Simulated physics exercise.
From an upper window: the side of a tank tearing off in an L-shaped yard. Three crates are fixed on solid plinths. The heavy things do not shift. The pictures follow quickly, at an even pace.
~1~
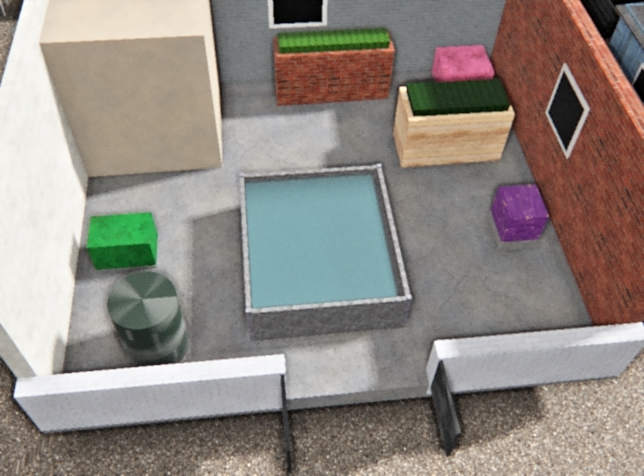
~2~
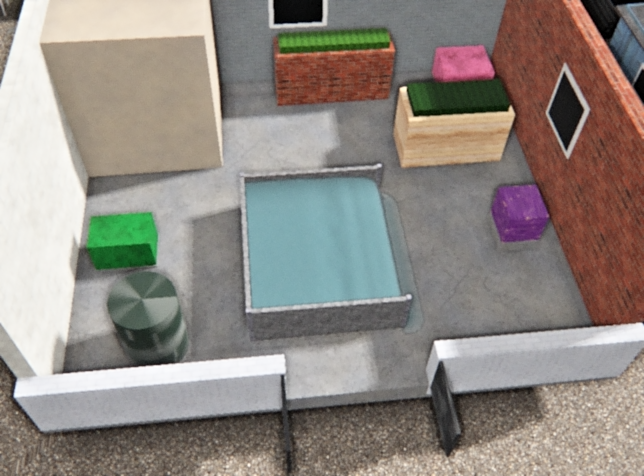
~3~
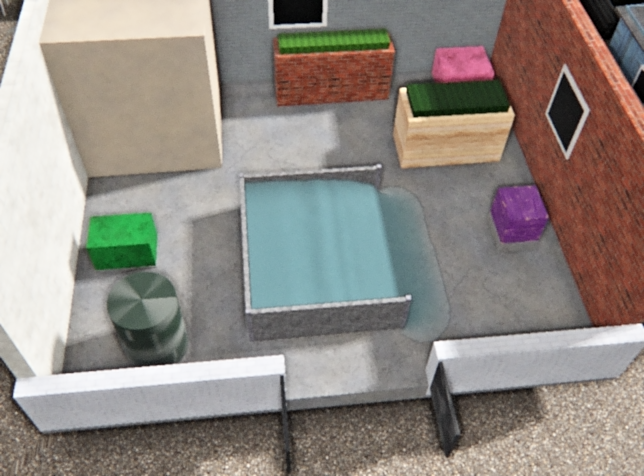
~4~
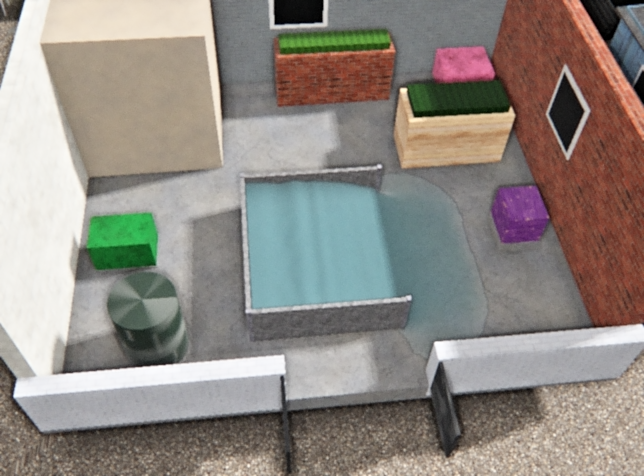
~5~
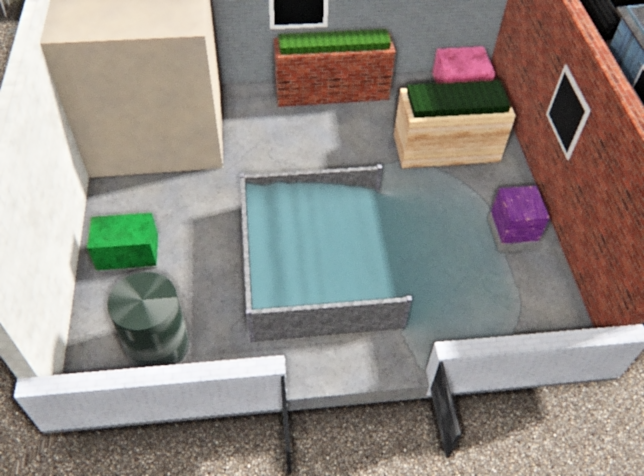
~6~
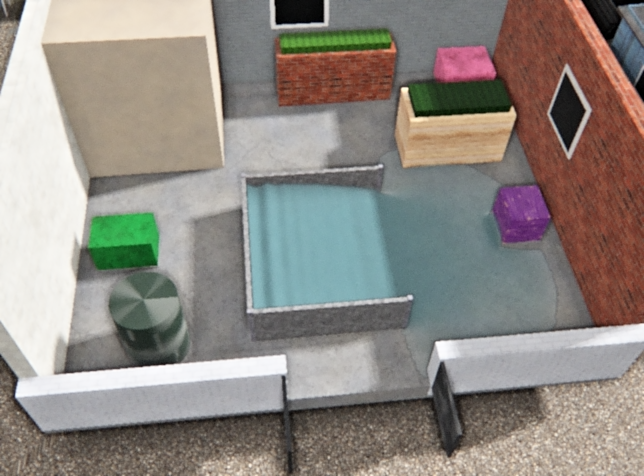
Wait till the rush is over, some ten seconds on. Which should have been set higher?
One by one: The pink crate is soaked; the purple crate is soaked; the green crate is soaked.
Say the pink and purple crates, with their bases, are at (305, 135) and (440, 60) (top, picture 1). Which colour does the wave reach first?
The crate marked purple.
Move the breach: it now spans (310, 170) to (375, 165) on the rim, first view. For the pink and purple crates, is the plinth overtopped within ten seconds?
My reading: The pink one is soaked; the purple one keeps dry.
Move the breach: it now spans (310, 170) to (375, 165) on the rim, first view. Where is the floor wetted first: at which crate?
First comes the pink-painted one.
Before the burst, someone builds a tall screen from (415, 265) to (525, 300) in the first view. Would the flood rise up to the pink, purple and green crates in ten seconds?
My reading: Pink gets wet; purple is topped; green is soaked.
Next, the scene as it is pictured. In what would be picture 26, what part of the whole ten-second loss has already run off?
Near 5 in a hundred.
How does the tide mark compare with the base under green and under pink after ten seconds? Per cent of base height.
About 310 and 540 per cent.
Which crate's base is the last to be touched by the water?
Last comes the green-painted one.
A moment on, water covers 30 % of the floor; the pink crate not reached, the purple crate water round its plinth, the green crate not reached.
Next, water covers 35 % of the floor; the pink crate water round its plinth, the purple crate water round its plinth, the green crate not reached.
Then, water covers 50 % of the floor; the pink crate water round its plinth, the purple crate water round its plinth, the green crate not reached.
Later, water covers 85 % of the floor; the pink crate water round its plinth, the purple crate water round its plinth, the green crate water round its plinth.
In the end, water covers 100 % of the floor; the pink crate was topped, the purple crate was topped, the green crate was topped.
